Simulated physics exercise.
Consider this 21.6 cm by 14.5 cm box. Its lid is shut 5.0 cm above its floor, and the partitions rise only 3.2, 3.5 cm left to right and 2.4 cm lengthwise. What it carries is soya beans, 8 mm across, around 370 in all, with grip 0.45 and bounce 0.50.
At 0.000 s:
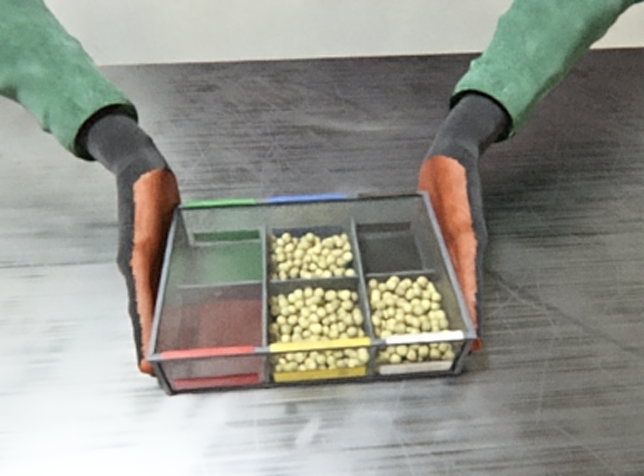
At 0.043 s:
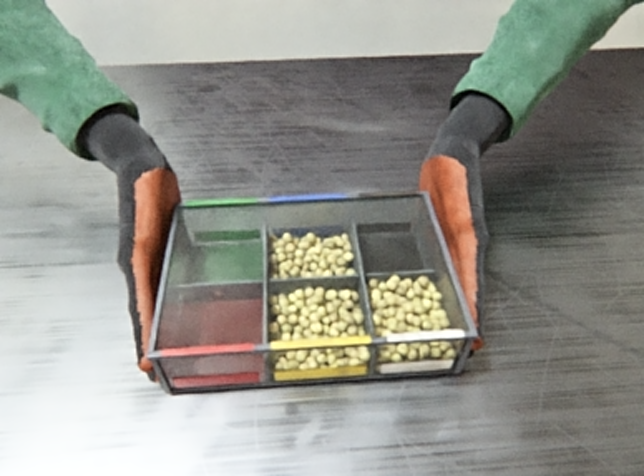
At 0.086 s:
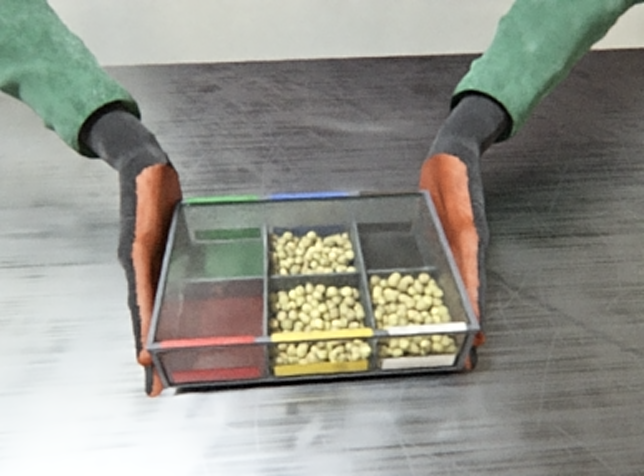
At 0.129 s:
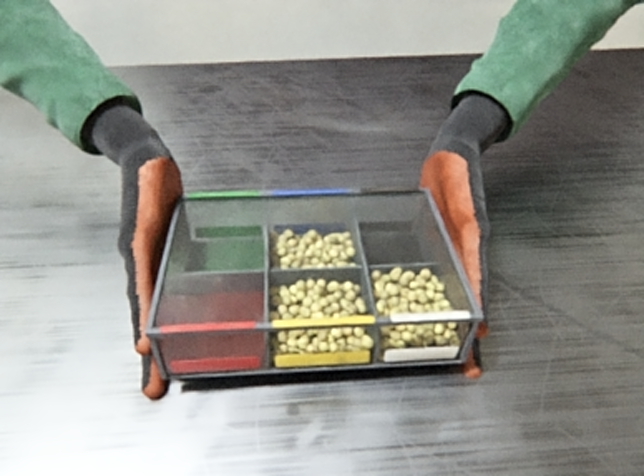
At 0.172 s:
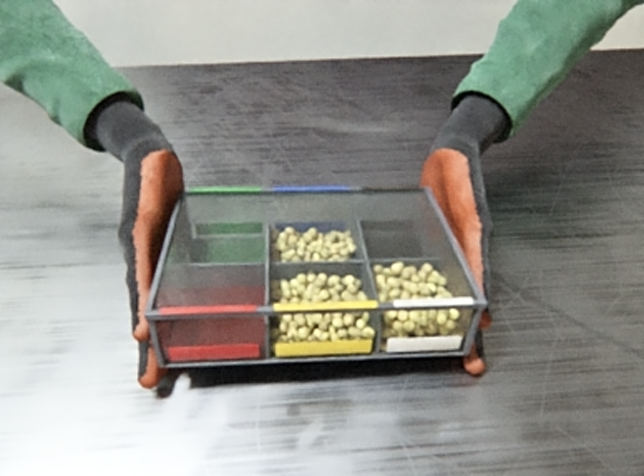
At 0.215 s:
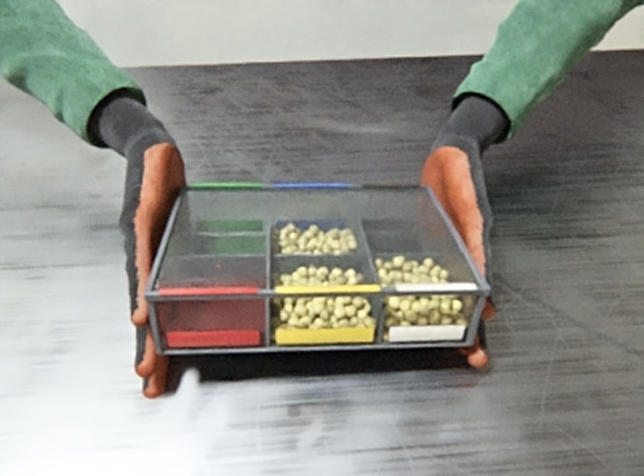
Two gloved hands in black and orange, with green sleeves, tilt a clear-lidded divided box above a streaked grey metal surface, seen from the front and slightly above by a still camera. Pale round beans fill the back middle, front middle and front right compartments, behind yellow and white front labels, while the red-marked left one is empty. The box's front edge rises smoothly, slowly at first, then faster.
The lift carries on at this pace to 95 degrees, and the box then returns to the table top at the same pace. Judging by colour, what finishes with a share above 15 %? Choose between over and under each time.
Red compartment: Under. Blue compartment: Over. Green compartment: Under. Yellow compartment: Under. White compartment: Under. Black compartment: Over.
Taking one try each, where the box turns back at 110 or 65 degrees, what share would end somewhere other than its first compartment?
Close to 75 in a hundred first, and 15 in a hundred second.
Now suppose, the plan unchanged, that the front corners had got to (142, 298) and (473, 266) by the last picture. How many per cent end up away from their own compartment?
That gives some 65 per cent.
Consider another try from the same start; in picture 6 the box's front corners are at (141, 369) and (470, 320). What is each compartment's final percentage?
By the end red holds 30%, blue holds 5%, green holds 0%, yellow holds 25%, white holds 40% and black holds 0%.
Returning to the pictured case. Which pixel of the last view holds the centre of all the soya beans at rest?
Look around (351, 253) in the last picture.
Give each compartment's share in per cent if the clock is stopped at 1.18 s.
Red 0; blue 30; green 0; yellow 25; white 20; black 25.
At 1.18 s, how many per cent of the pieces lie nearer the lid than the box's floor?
30 %.
Then, at 1.18 s, tilt 95 degrees; blue 30 %, yellow 25 %, white 20 %, black 25 %.
After 1.83 s, tilt 42 degrees; blue 45 %, yellow 5 %, white 5 %, black 45 %.
Then, at 2.51 s, tilt 0 degrees; blue 45 %, yellow 5 %, white 5 %, black 45 %.
In the end, at 3.1 s, red 0 %, blue 45 %, green 0 %, yellow 5 %, white 5 %, black 45 %.
